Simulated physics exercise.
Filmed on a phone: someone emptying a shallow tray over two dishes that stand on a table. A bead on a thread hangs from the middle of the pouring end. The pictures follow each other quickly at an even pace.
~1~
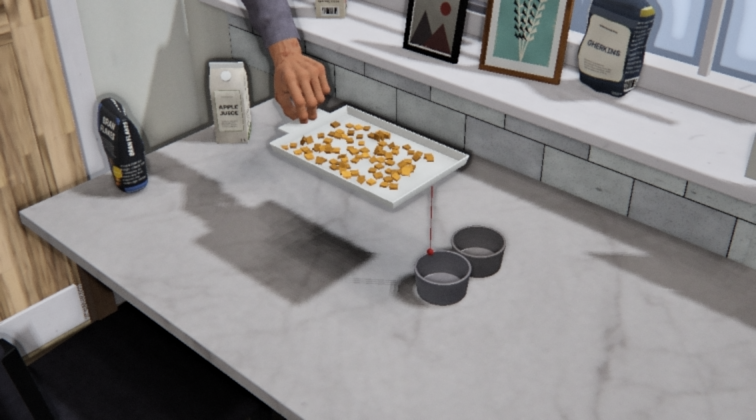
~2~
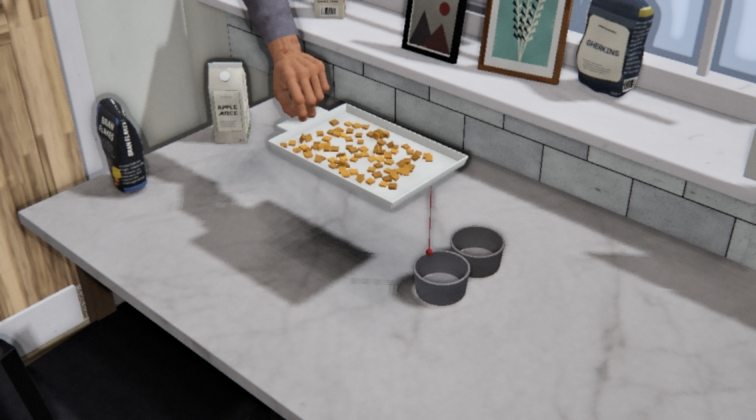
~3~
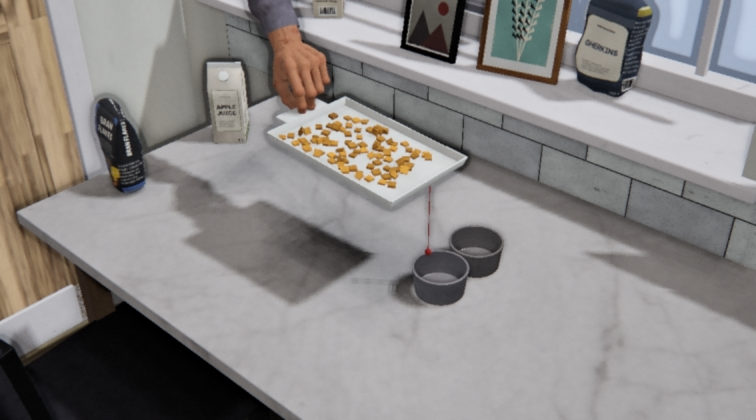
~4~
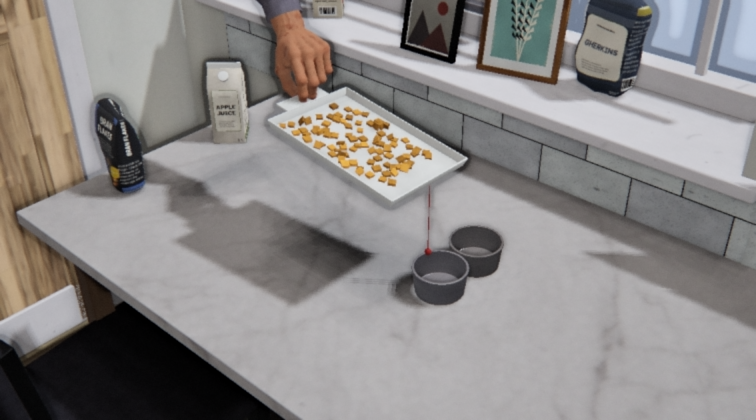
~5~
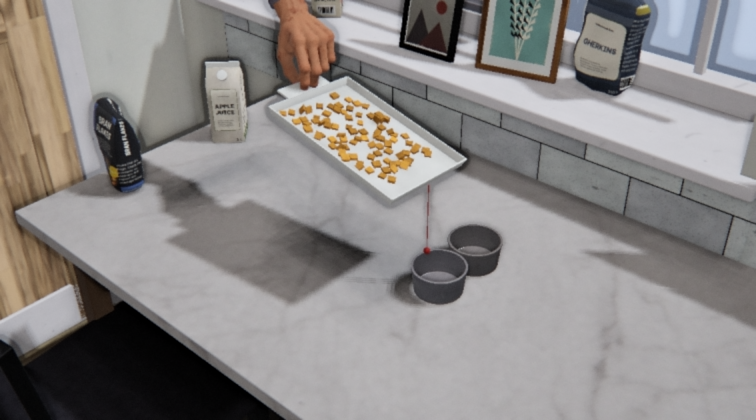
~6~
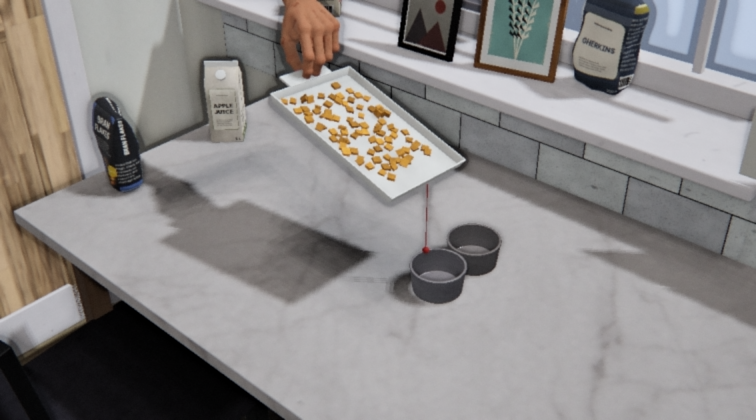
On a marble counter beside a tiled wall, a hand holds a white tray of small golden crackers near two dark round dishes, a red bead hanging on a thread from its edge. The tray starts level, then gradually tilts, its right corner lowest, while the dishes stay put.
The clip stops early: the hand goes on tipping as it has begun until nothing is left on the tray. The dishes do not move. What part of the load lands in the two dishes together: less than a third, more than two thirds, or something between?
Caught overall: Over two thirds.
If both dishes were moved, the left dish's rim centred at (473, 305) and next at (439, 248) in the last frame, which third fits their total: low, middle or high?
One: Under a third. Two: The middle third.
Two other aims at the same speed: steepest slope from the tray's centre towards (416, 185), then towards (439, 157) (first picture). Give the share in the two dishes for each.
The first gives 30 %, the second 50 %.
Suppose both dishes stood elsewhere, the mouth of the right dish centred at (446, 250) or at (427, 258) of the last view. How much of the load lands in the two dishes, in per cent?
In turn 40 and 20 in a hundred.
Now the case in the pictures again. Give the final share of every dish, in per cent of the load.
For the left dish some 30 %, for the right dish some 40 %.
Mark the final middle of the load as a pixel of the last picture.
Near (463, 266).
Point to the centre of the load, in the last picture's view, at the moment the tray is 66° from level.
Near (440, 167).
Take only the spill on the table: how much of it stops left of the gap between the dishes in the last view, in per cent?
It comes to 30 per cent or so.
Just after the last frame, tray tipped steeply; almost all on the tray; about a tenth in the air.
A moment on, tray tipped past a quarter turn; about a tenth on the tray; roughly a quarter in the left dish; roughly a third in the right dish; roughly a quarter outside both; roughly a quarter in the air.
Further on, tray tipped past a quarter turn; roughly a third in the left dish; roughly half in the right dish; roughly a quarter outside both.
When it is over, tray tipped past a quarter turn; roughly a third in the left dish; roughly half in the right dish; roughly a quarter outside both.
